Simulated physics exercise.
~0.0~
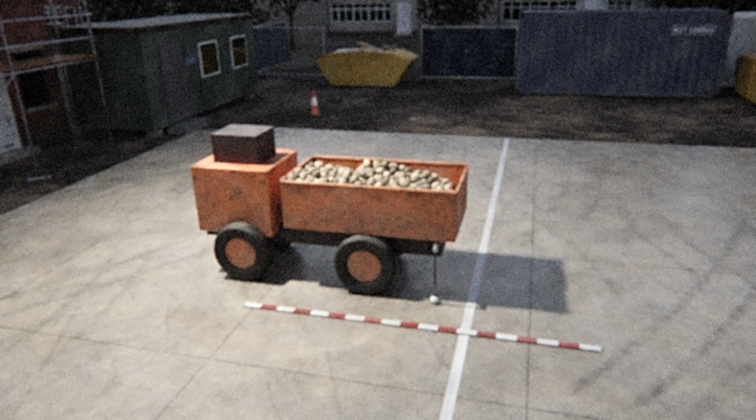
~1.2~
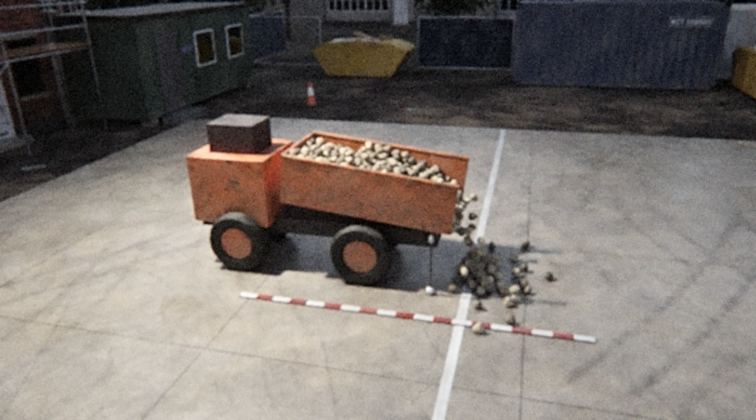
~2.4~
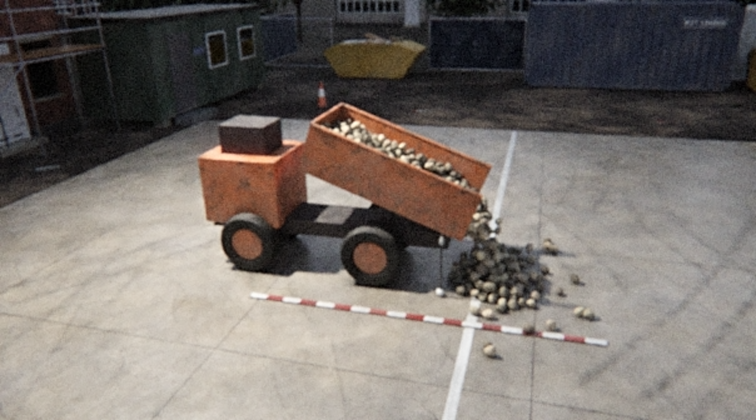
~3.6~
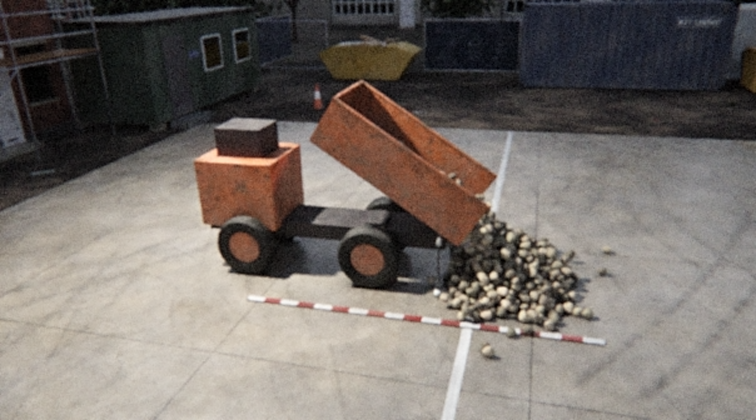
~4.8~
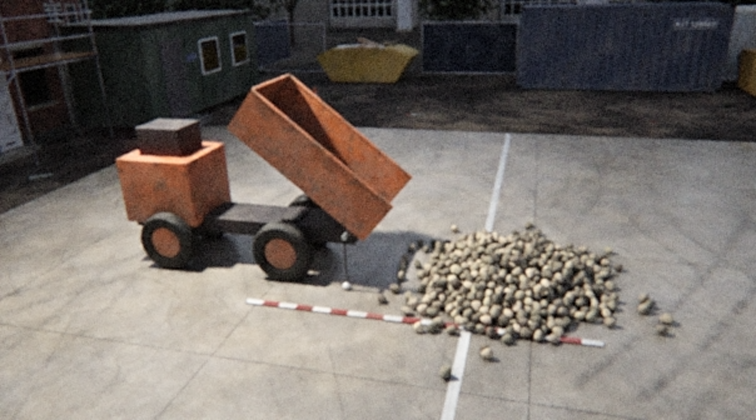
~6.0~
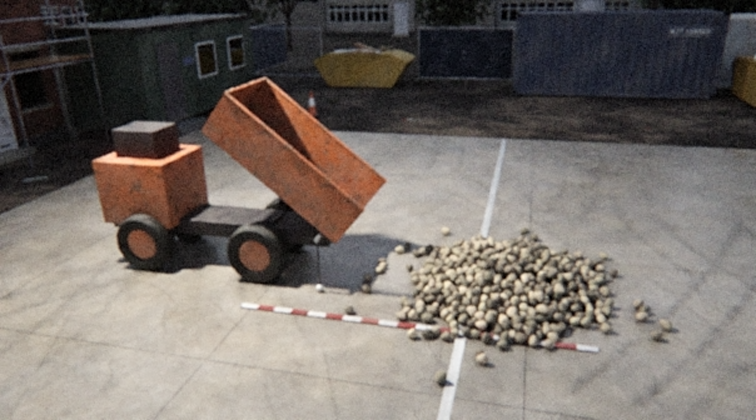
An orange, rust-speckled tipping truck loaded with pale round stones stands side-on on a concrete yard, seen from slightly above by a gently swaying camera. A red-and-white striped staff lies in front of it, a white line crosses the ground near its tail, and a green cabin, yellow skip and blue container stand behind. The bed begins tilting to the right, and stones spill from its open end. It rises steeply, emptying into a growing heap across the line. The truck then moves left with its bed raised, leaving most of the stones beyond the line.
